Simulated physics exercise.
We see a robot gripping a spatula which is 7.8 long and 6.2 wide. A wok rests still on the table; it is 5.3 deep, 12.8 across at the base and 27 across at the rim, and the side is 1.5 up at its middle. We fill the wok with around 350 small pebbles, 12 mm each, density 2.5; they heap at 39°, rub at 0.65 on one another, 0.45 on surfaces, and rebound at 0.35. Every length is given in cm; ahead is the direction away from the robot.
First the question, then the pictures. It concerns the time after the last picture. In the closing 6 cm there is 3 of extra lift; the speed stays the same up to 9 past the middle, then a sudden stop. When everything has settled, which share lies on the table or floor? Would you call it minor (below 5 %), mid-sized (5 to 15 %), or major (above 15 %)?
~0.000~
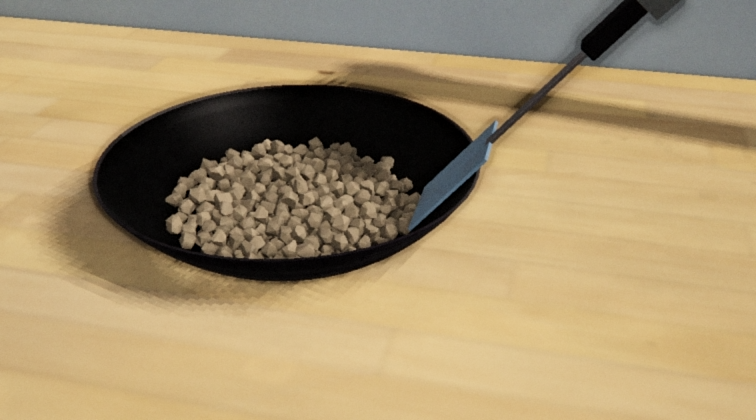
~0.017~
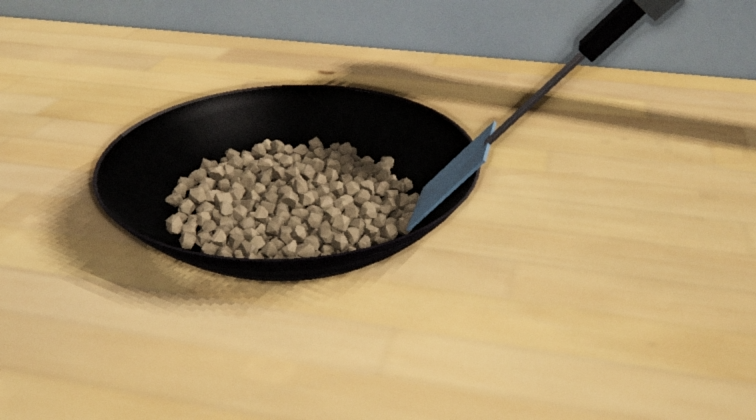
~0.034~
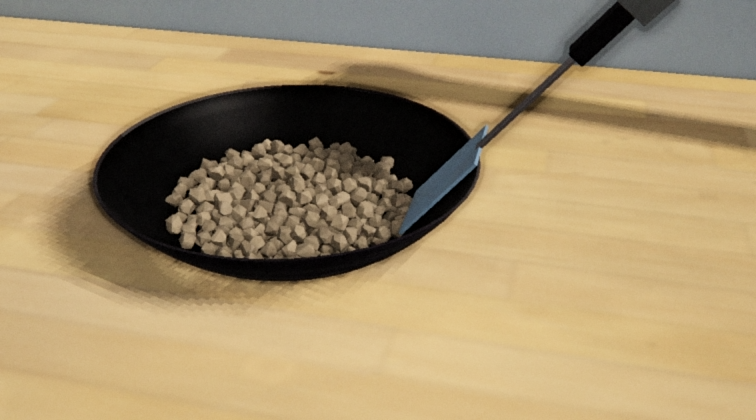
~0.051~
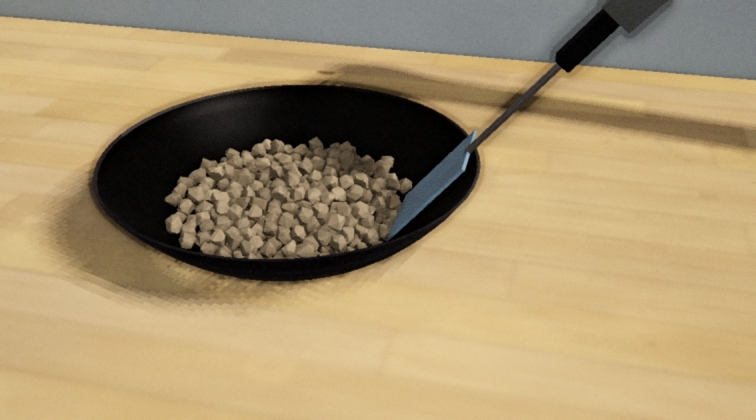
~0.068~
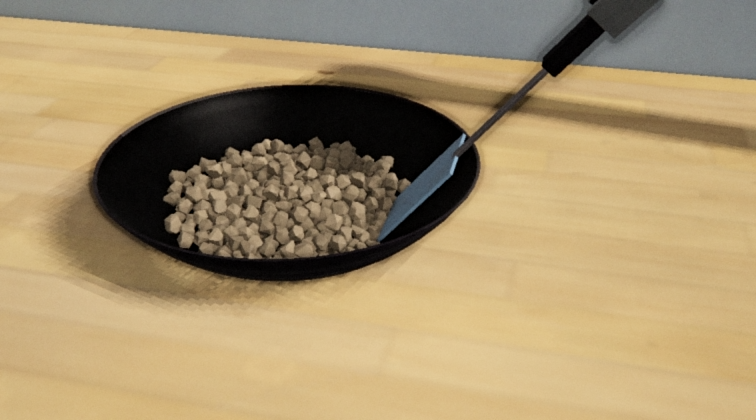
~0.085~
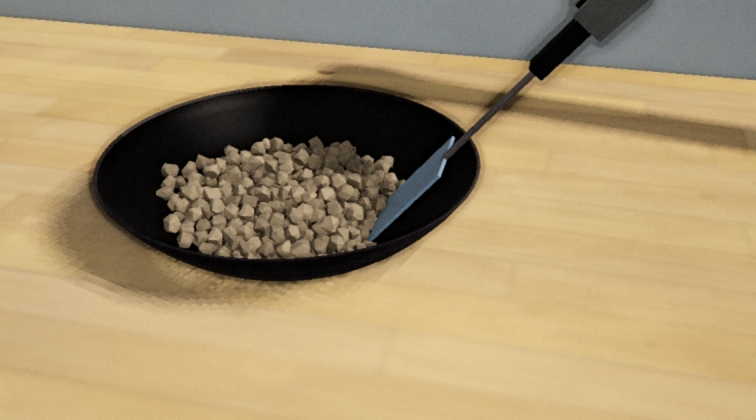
I would call it mid-sized.
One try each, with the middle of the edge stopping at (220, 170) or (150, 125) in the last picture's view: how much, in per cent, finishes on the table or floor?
First try roughly 0 percent, second roughly 20 percent.
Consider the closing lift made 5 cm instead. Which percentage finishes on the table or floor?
Close to 10 in a hundred.
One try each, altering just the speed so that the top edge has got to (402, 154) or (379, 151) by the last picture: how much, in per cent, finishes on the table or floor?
Respectively, around 20 and 25 per cent.
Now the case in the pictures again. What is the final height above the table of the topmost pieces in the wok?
Height at the end: Around 7.0 cm.
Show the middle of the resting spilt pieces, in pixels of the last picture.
I'd place it close to (81, 187).
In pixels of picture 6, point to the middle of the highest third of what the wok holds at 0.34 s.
Near (193, 161).
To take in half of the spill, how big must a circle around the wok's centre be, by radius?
I reckon close to 20 centimetres.
After 0.21 s, sloping 51°, highest piece 5 above the table; 353 in the wok.
After 0.34 s, sloping 51°, highest piece 7 above the table; 353 in the wok.
After 0.60 s, sloping 51°, highest piece 7 above the table; 324 in the wok, 26 on the table or floor, 3 on the blade or in flight.
After 1.65 s, sloping 51°, highest piece 7 above the table; 324 in the wok, 29 on the table or floor.
In the end, 324 in the wok, 29 on the table or floor. That is 8 % on the table or floor.
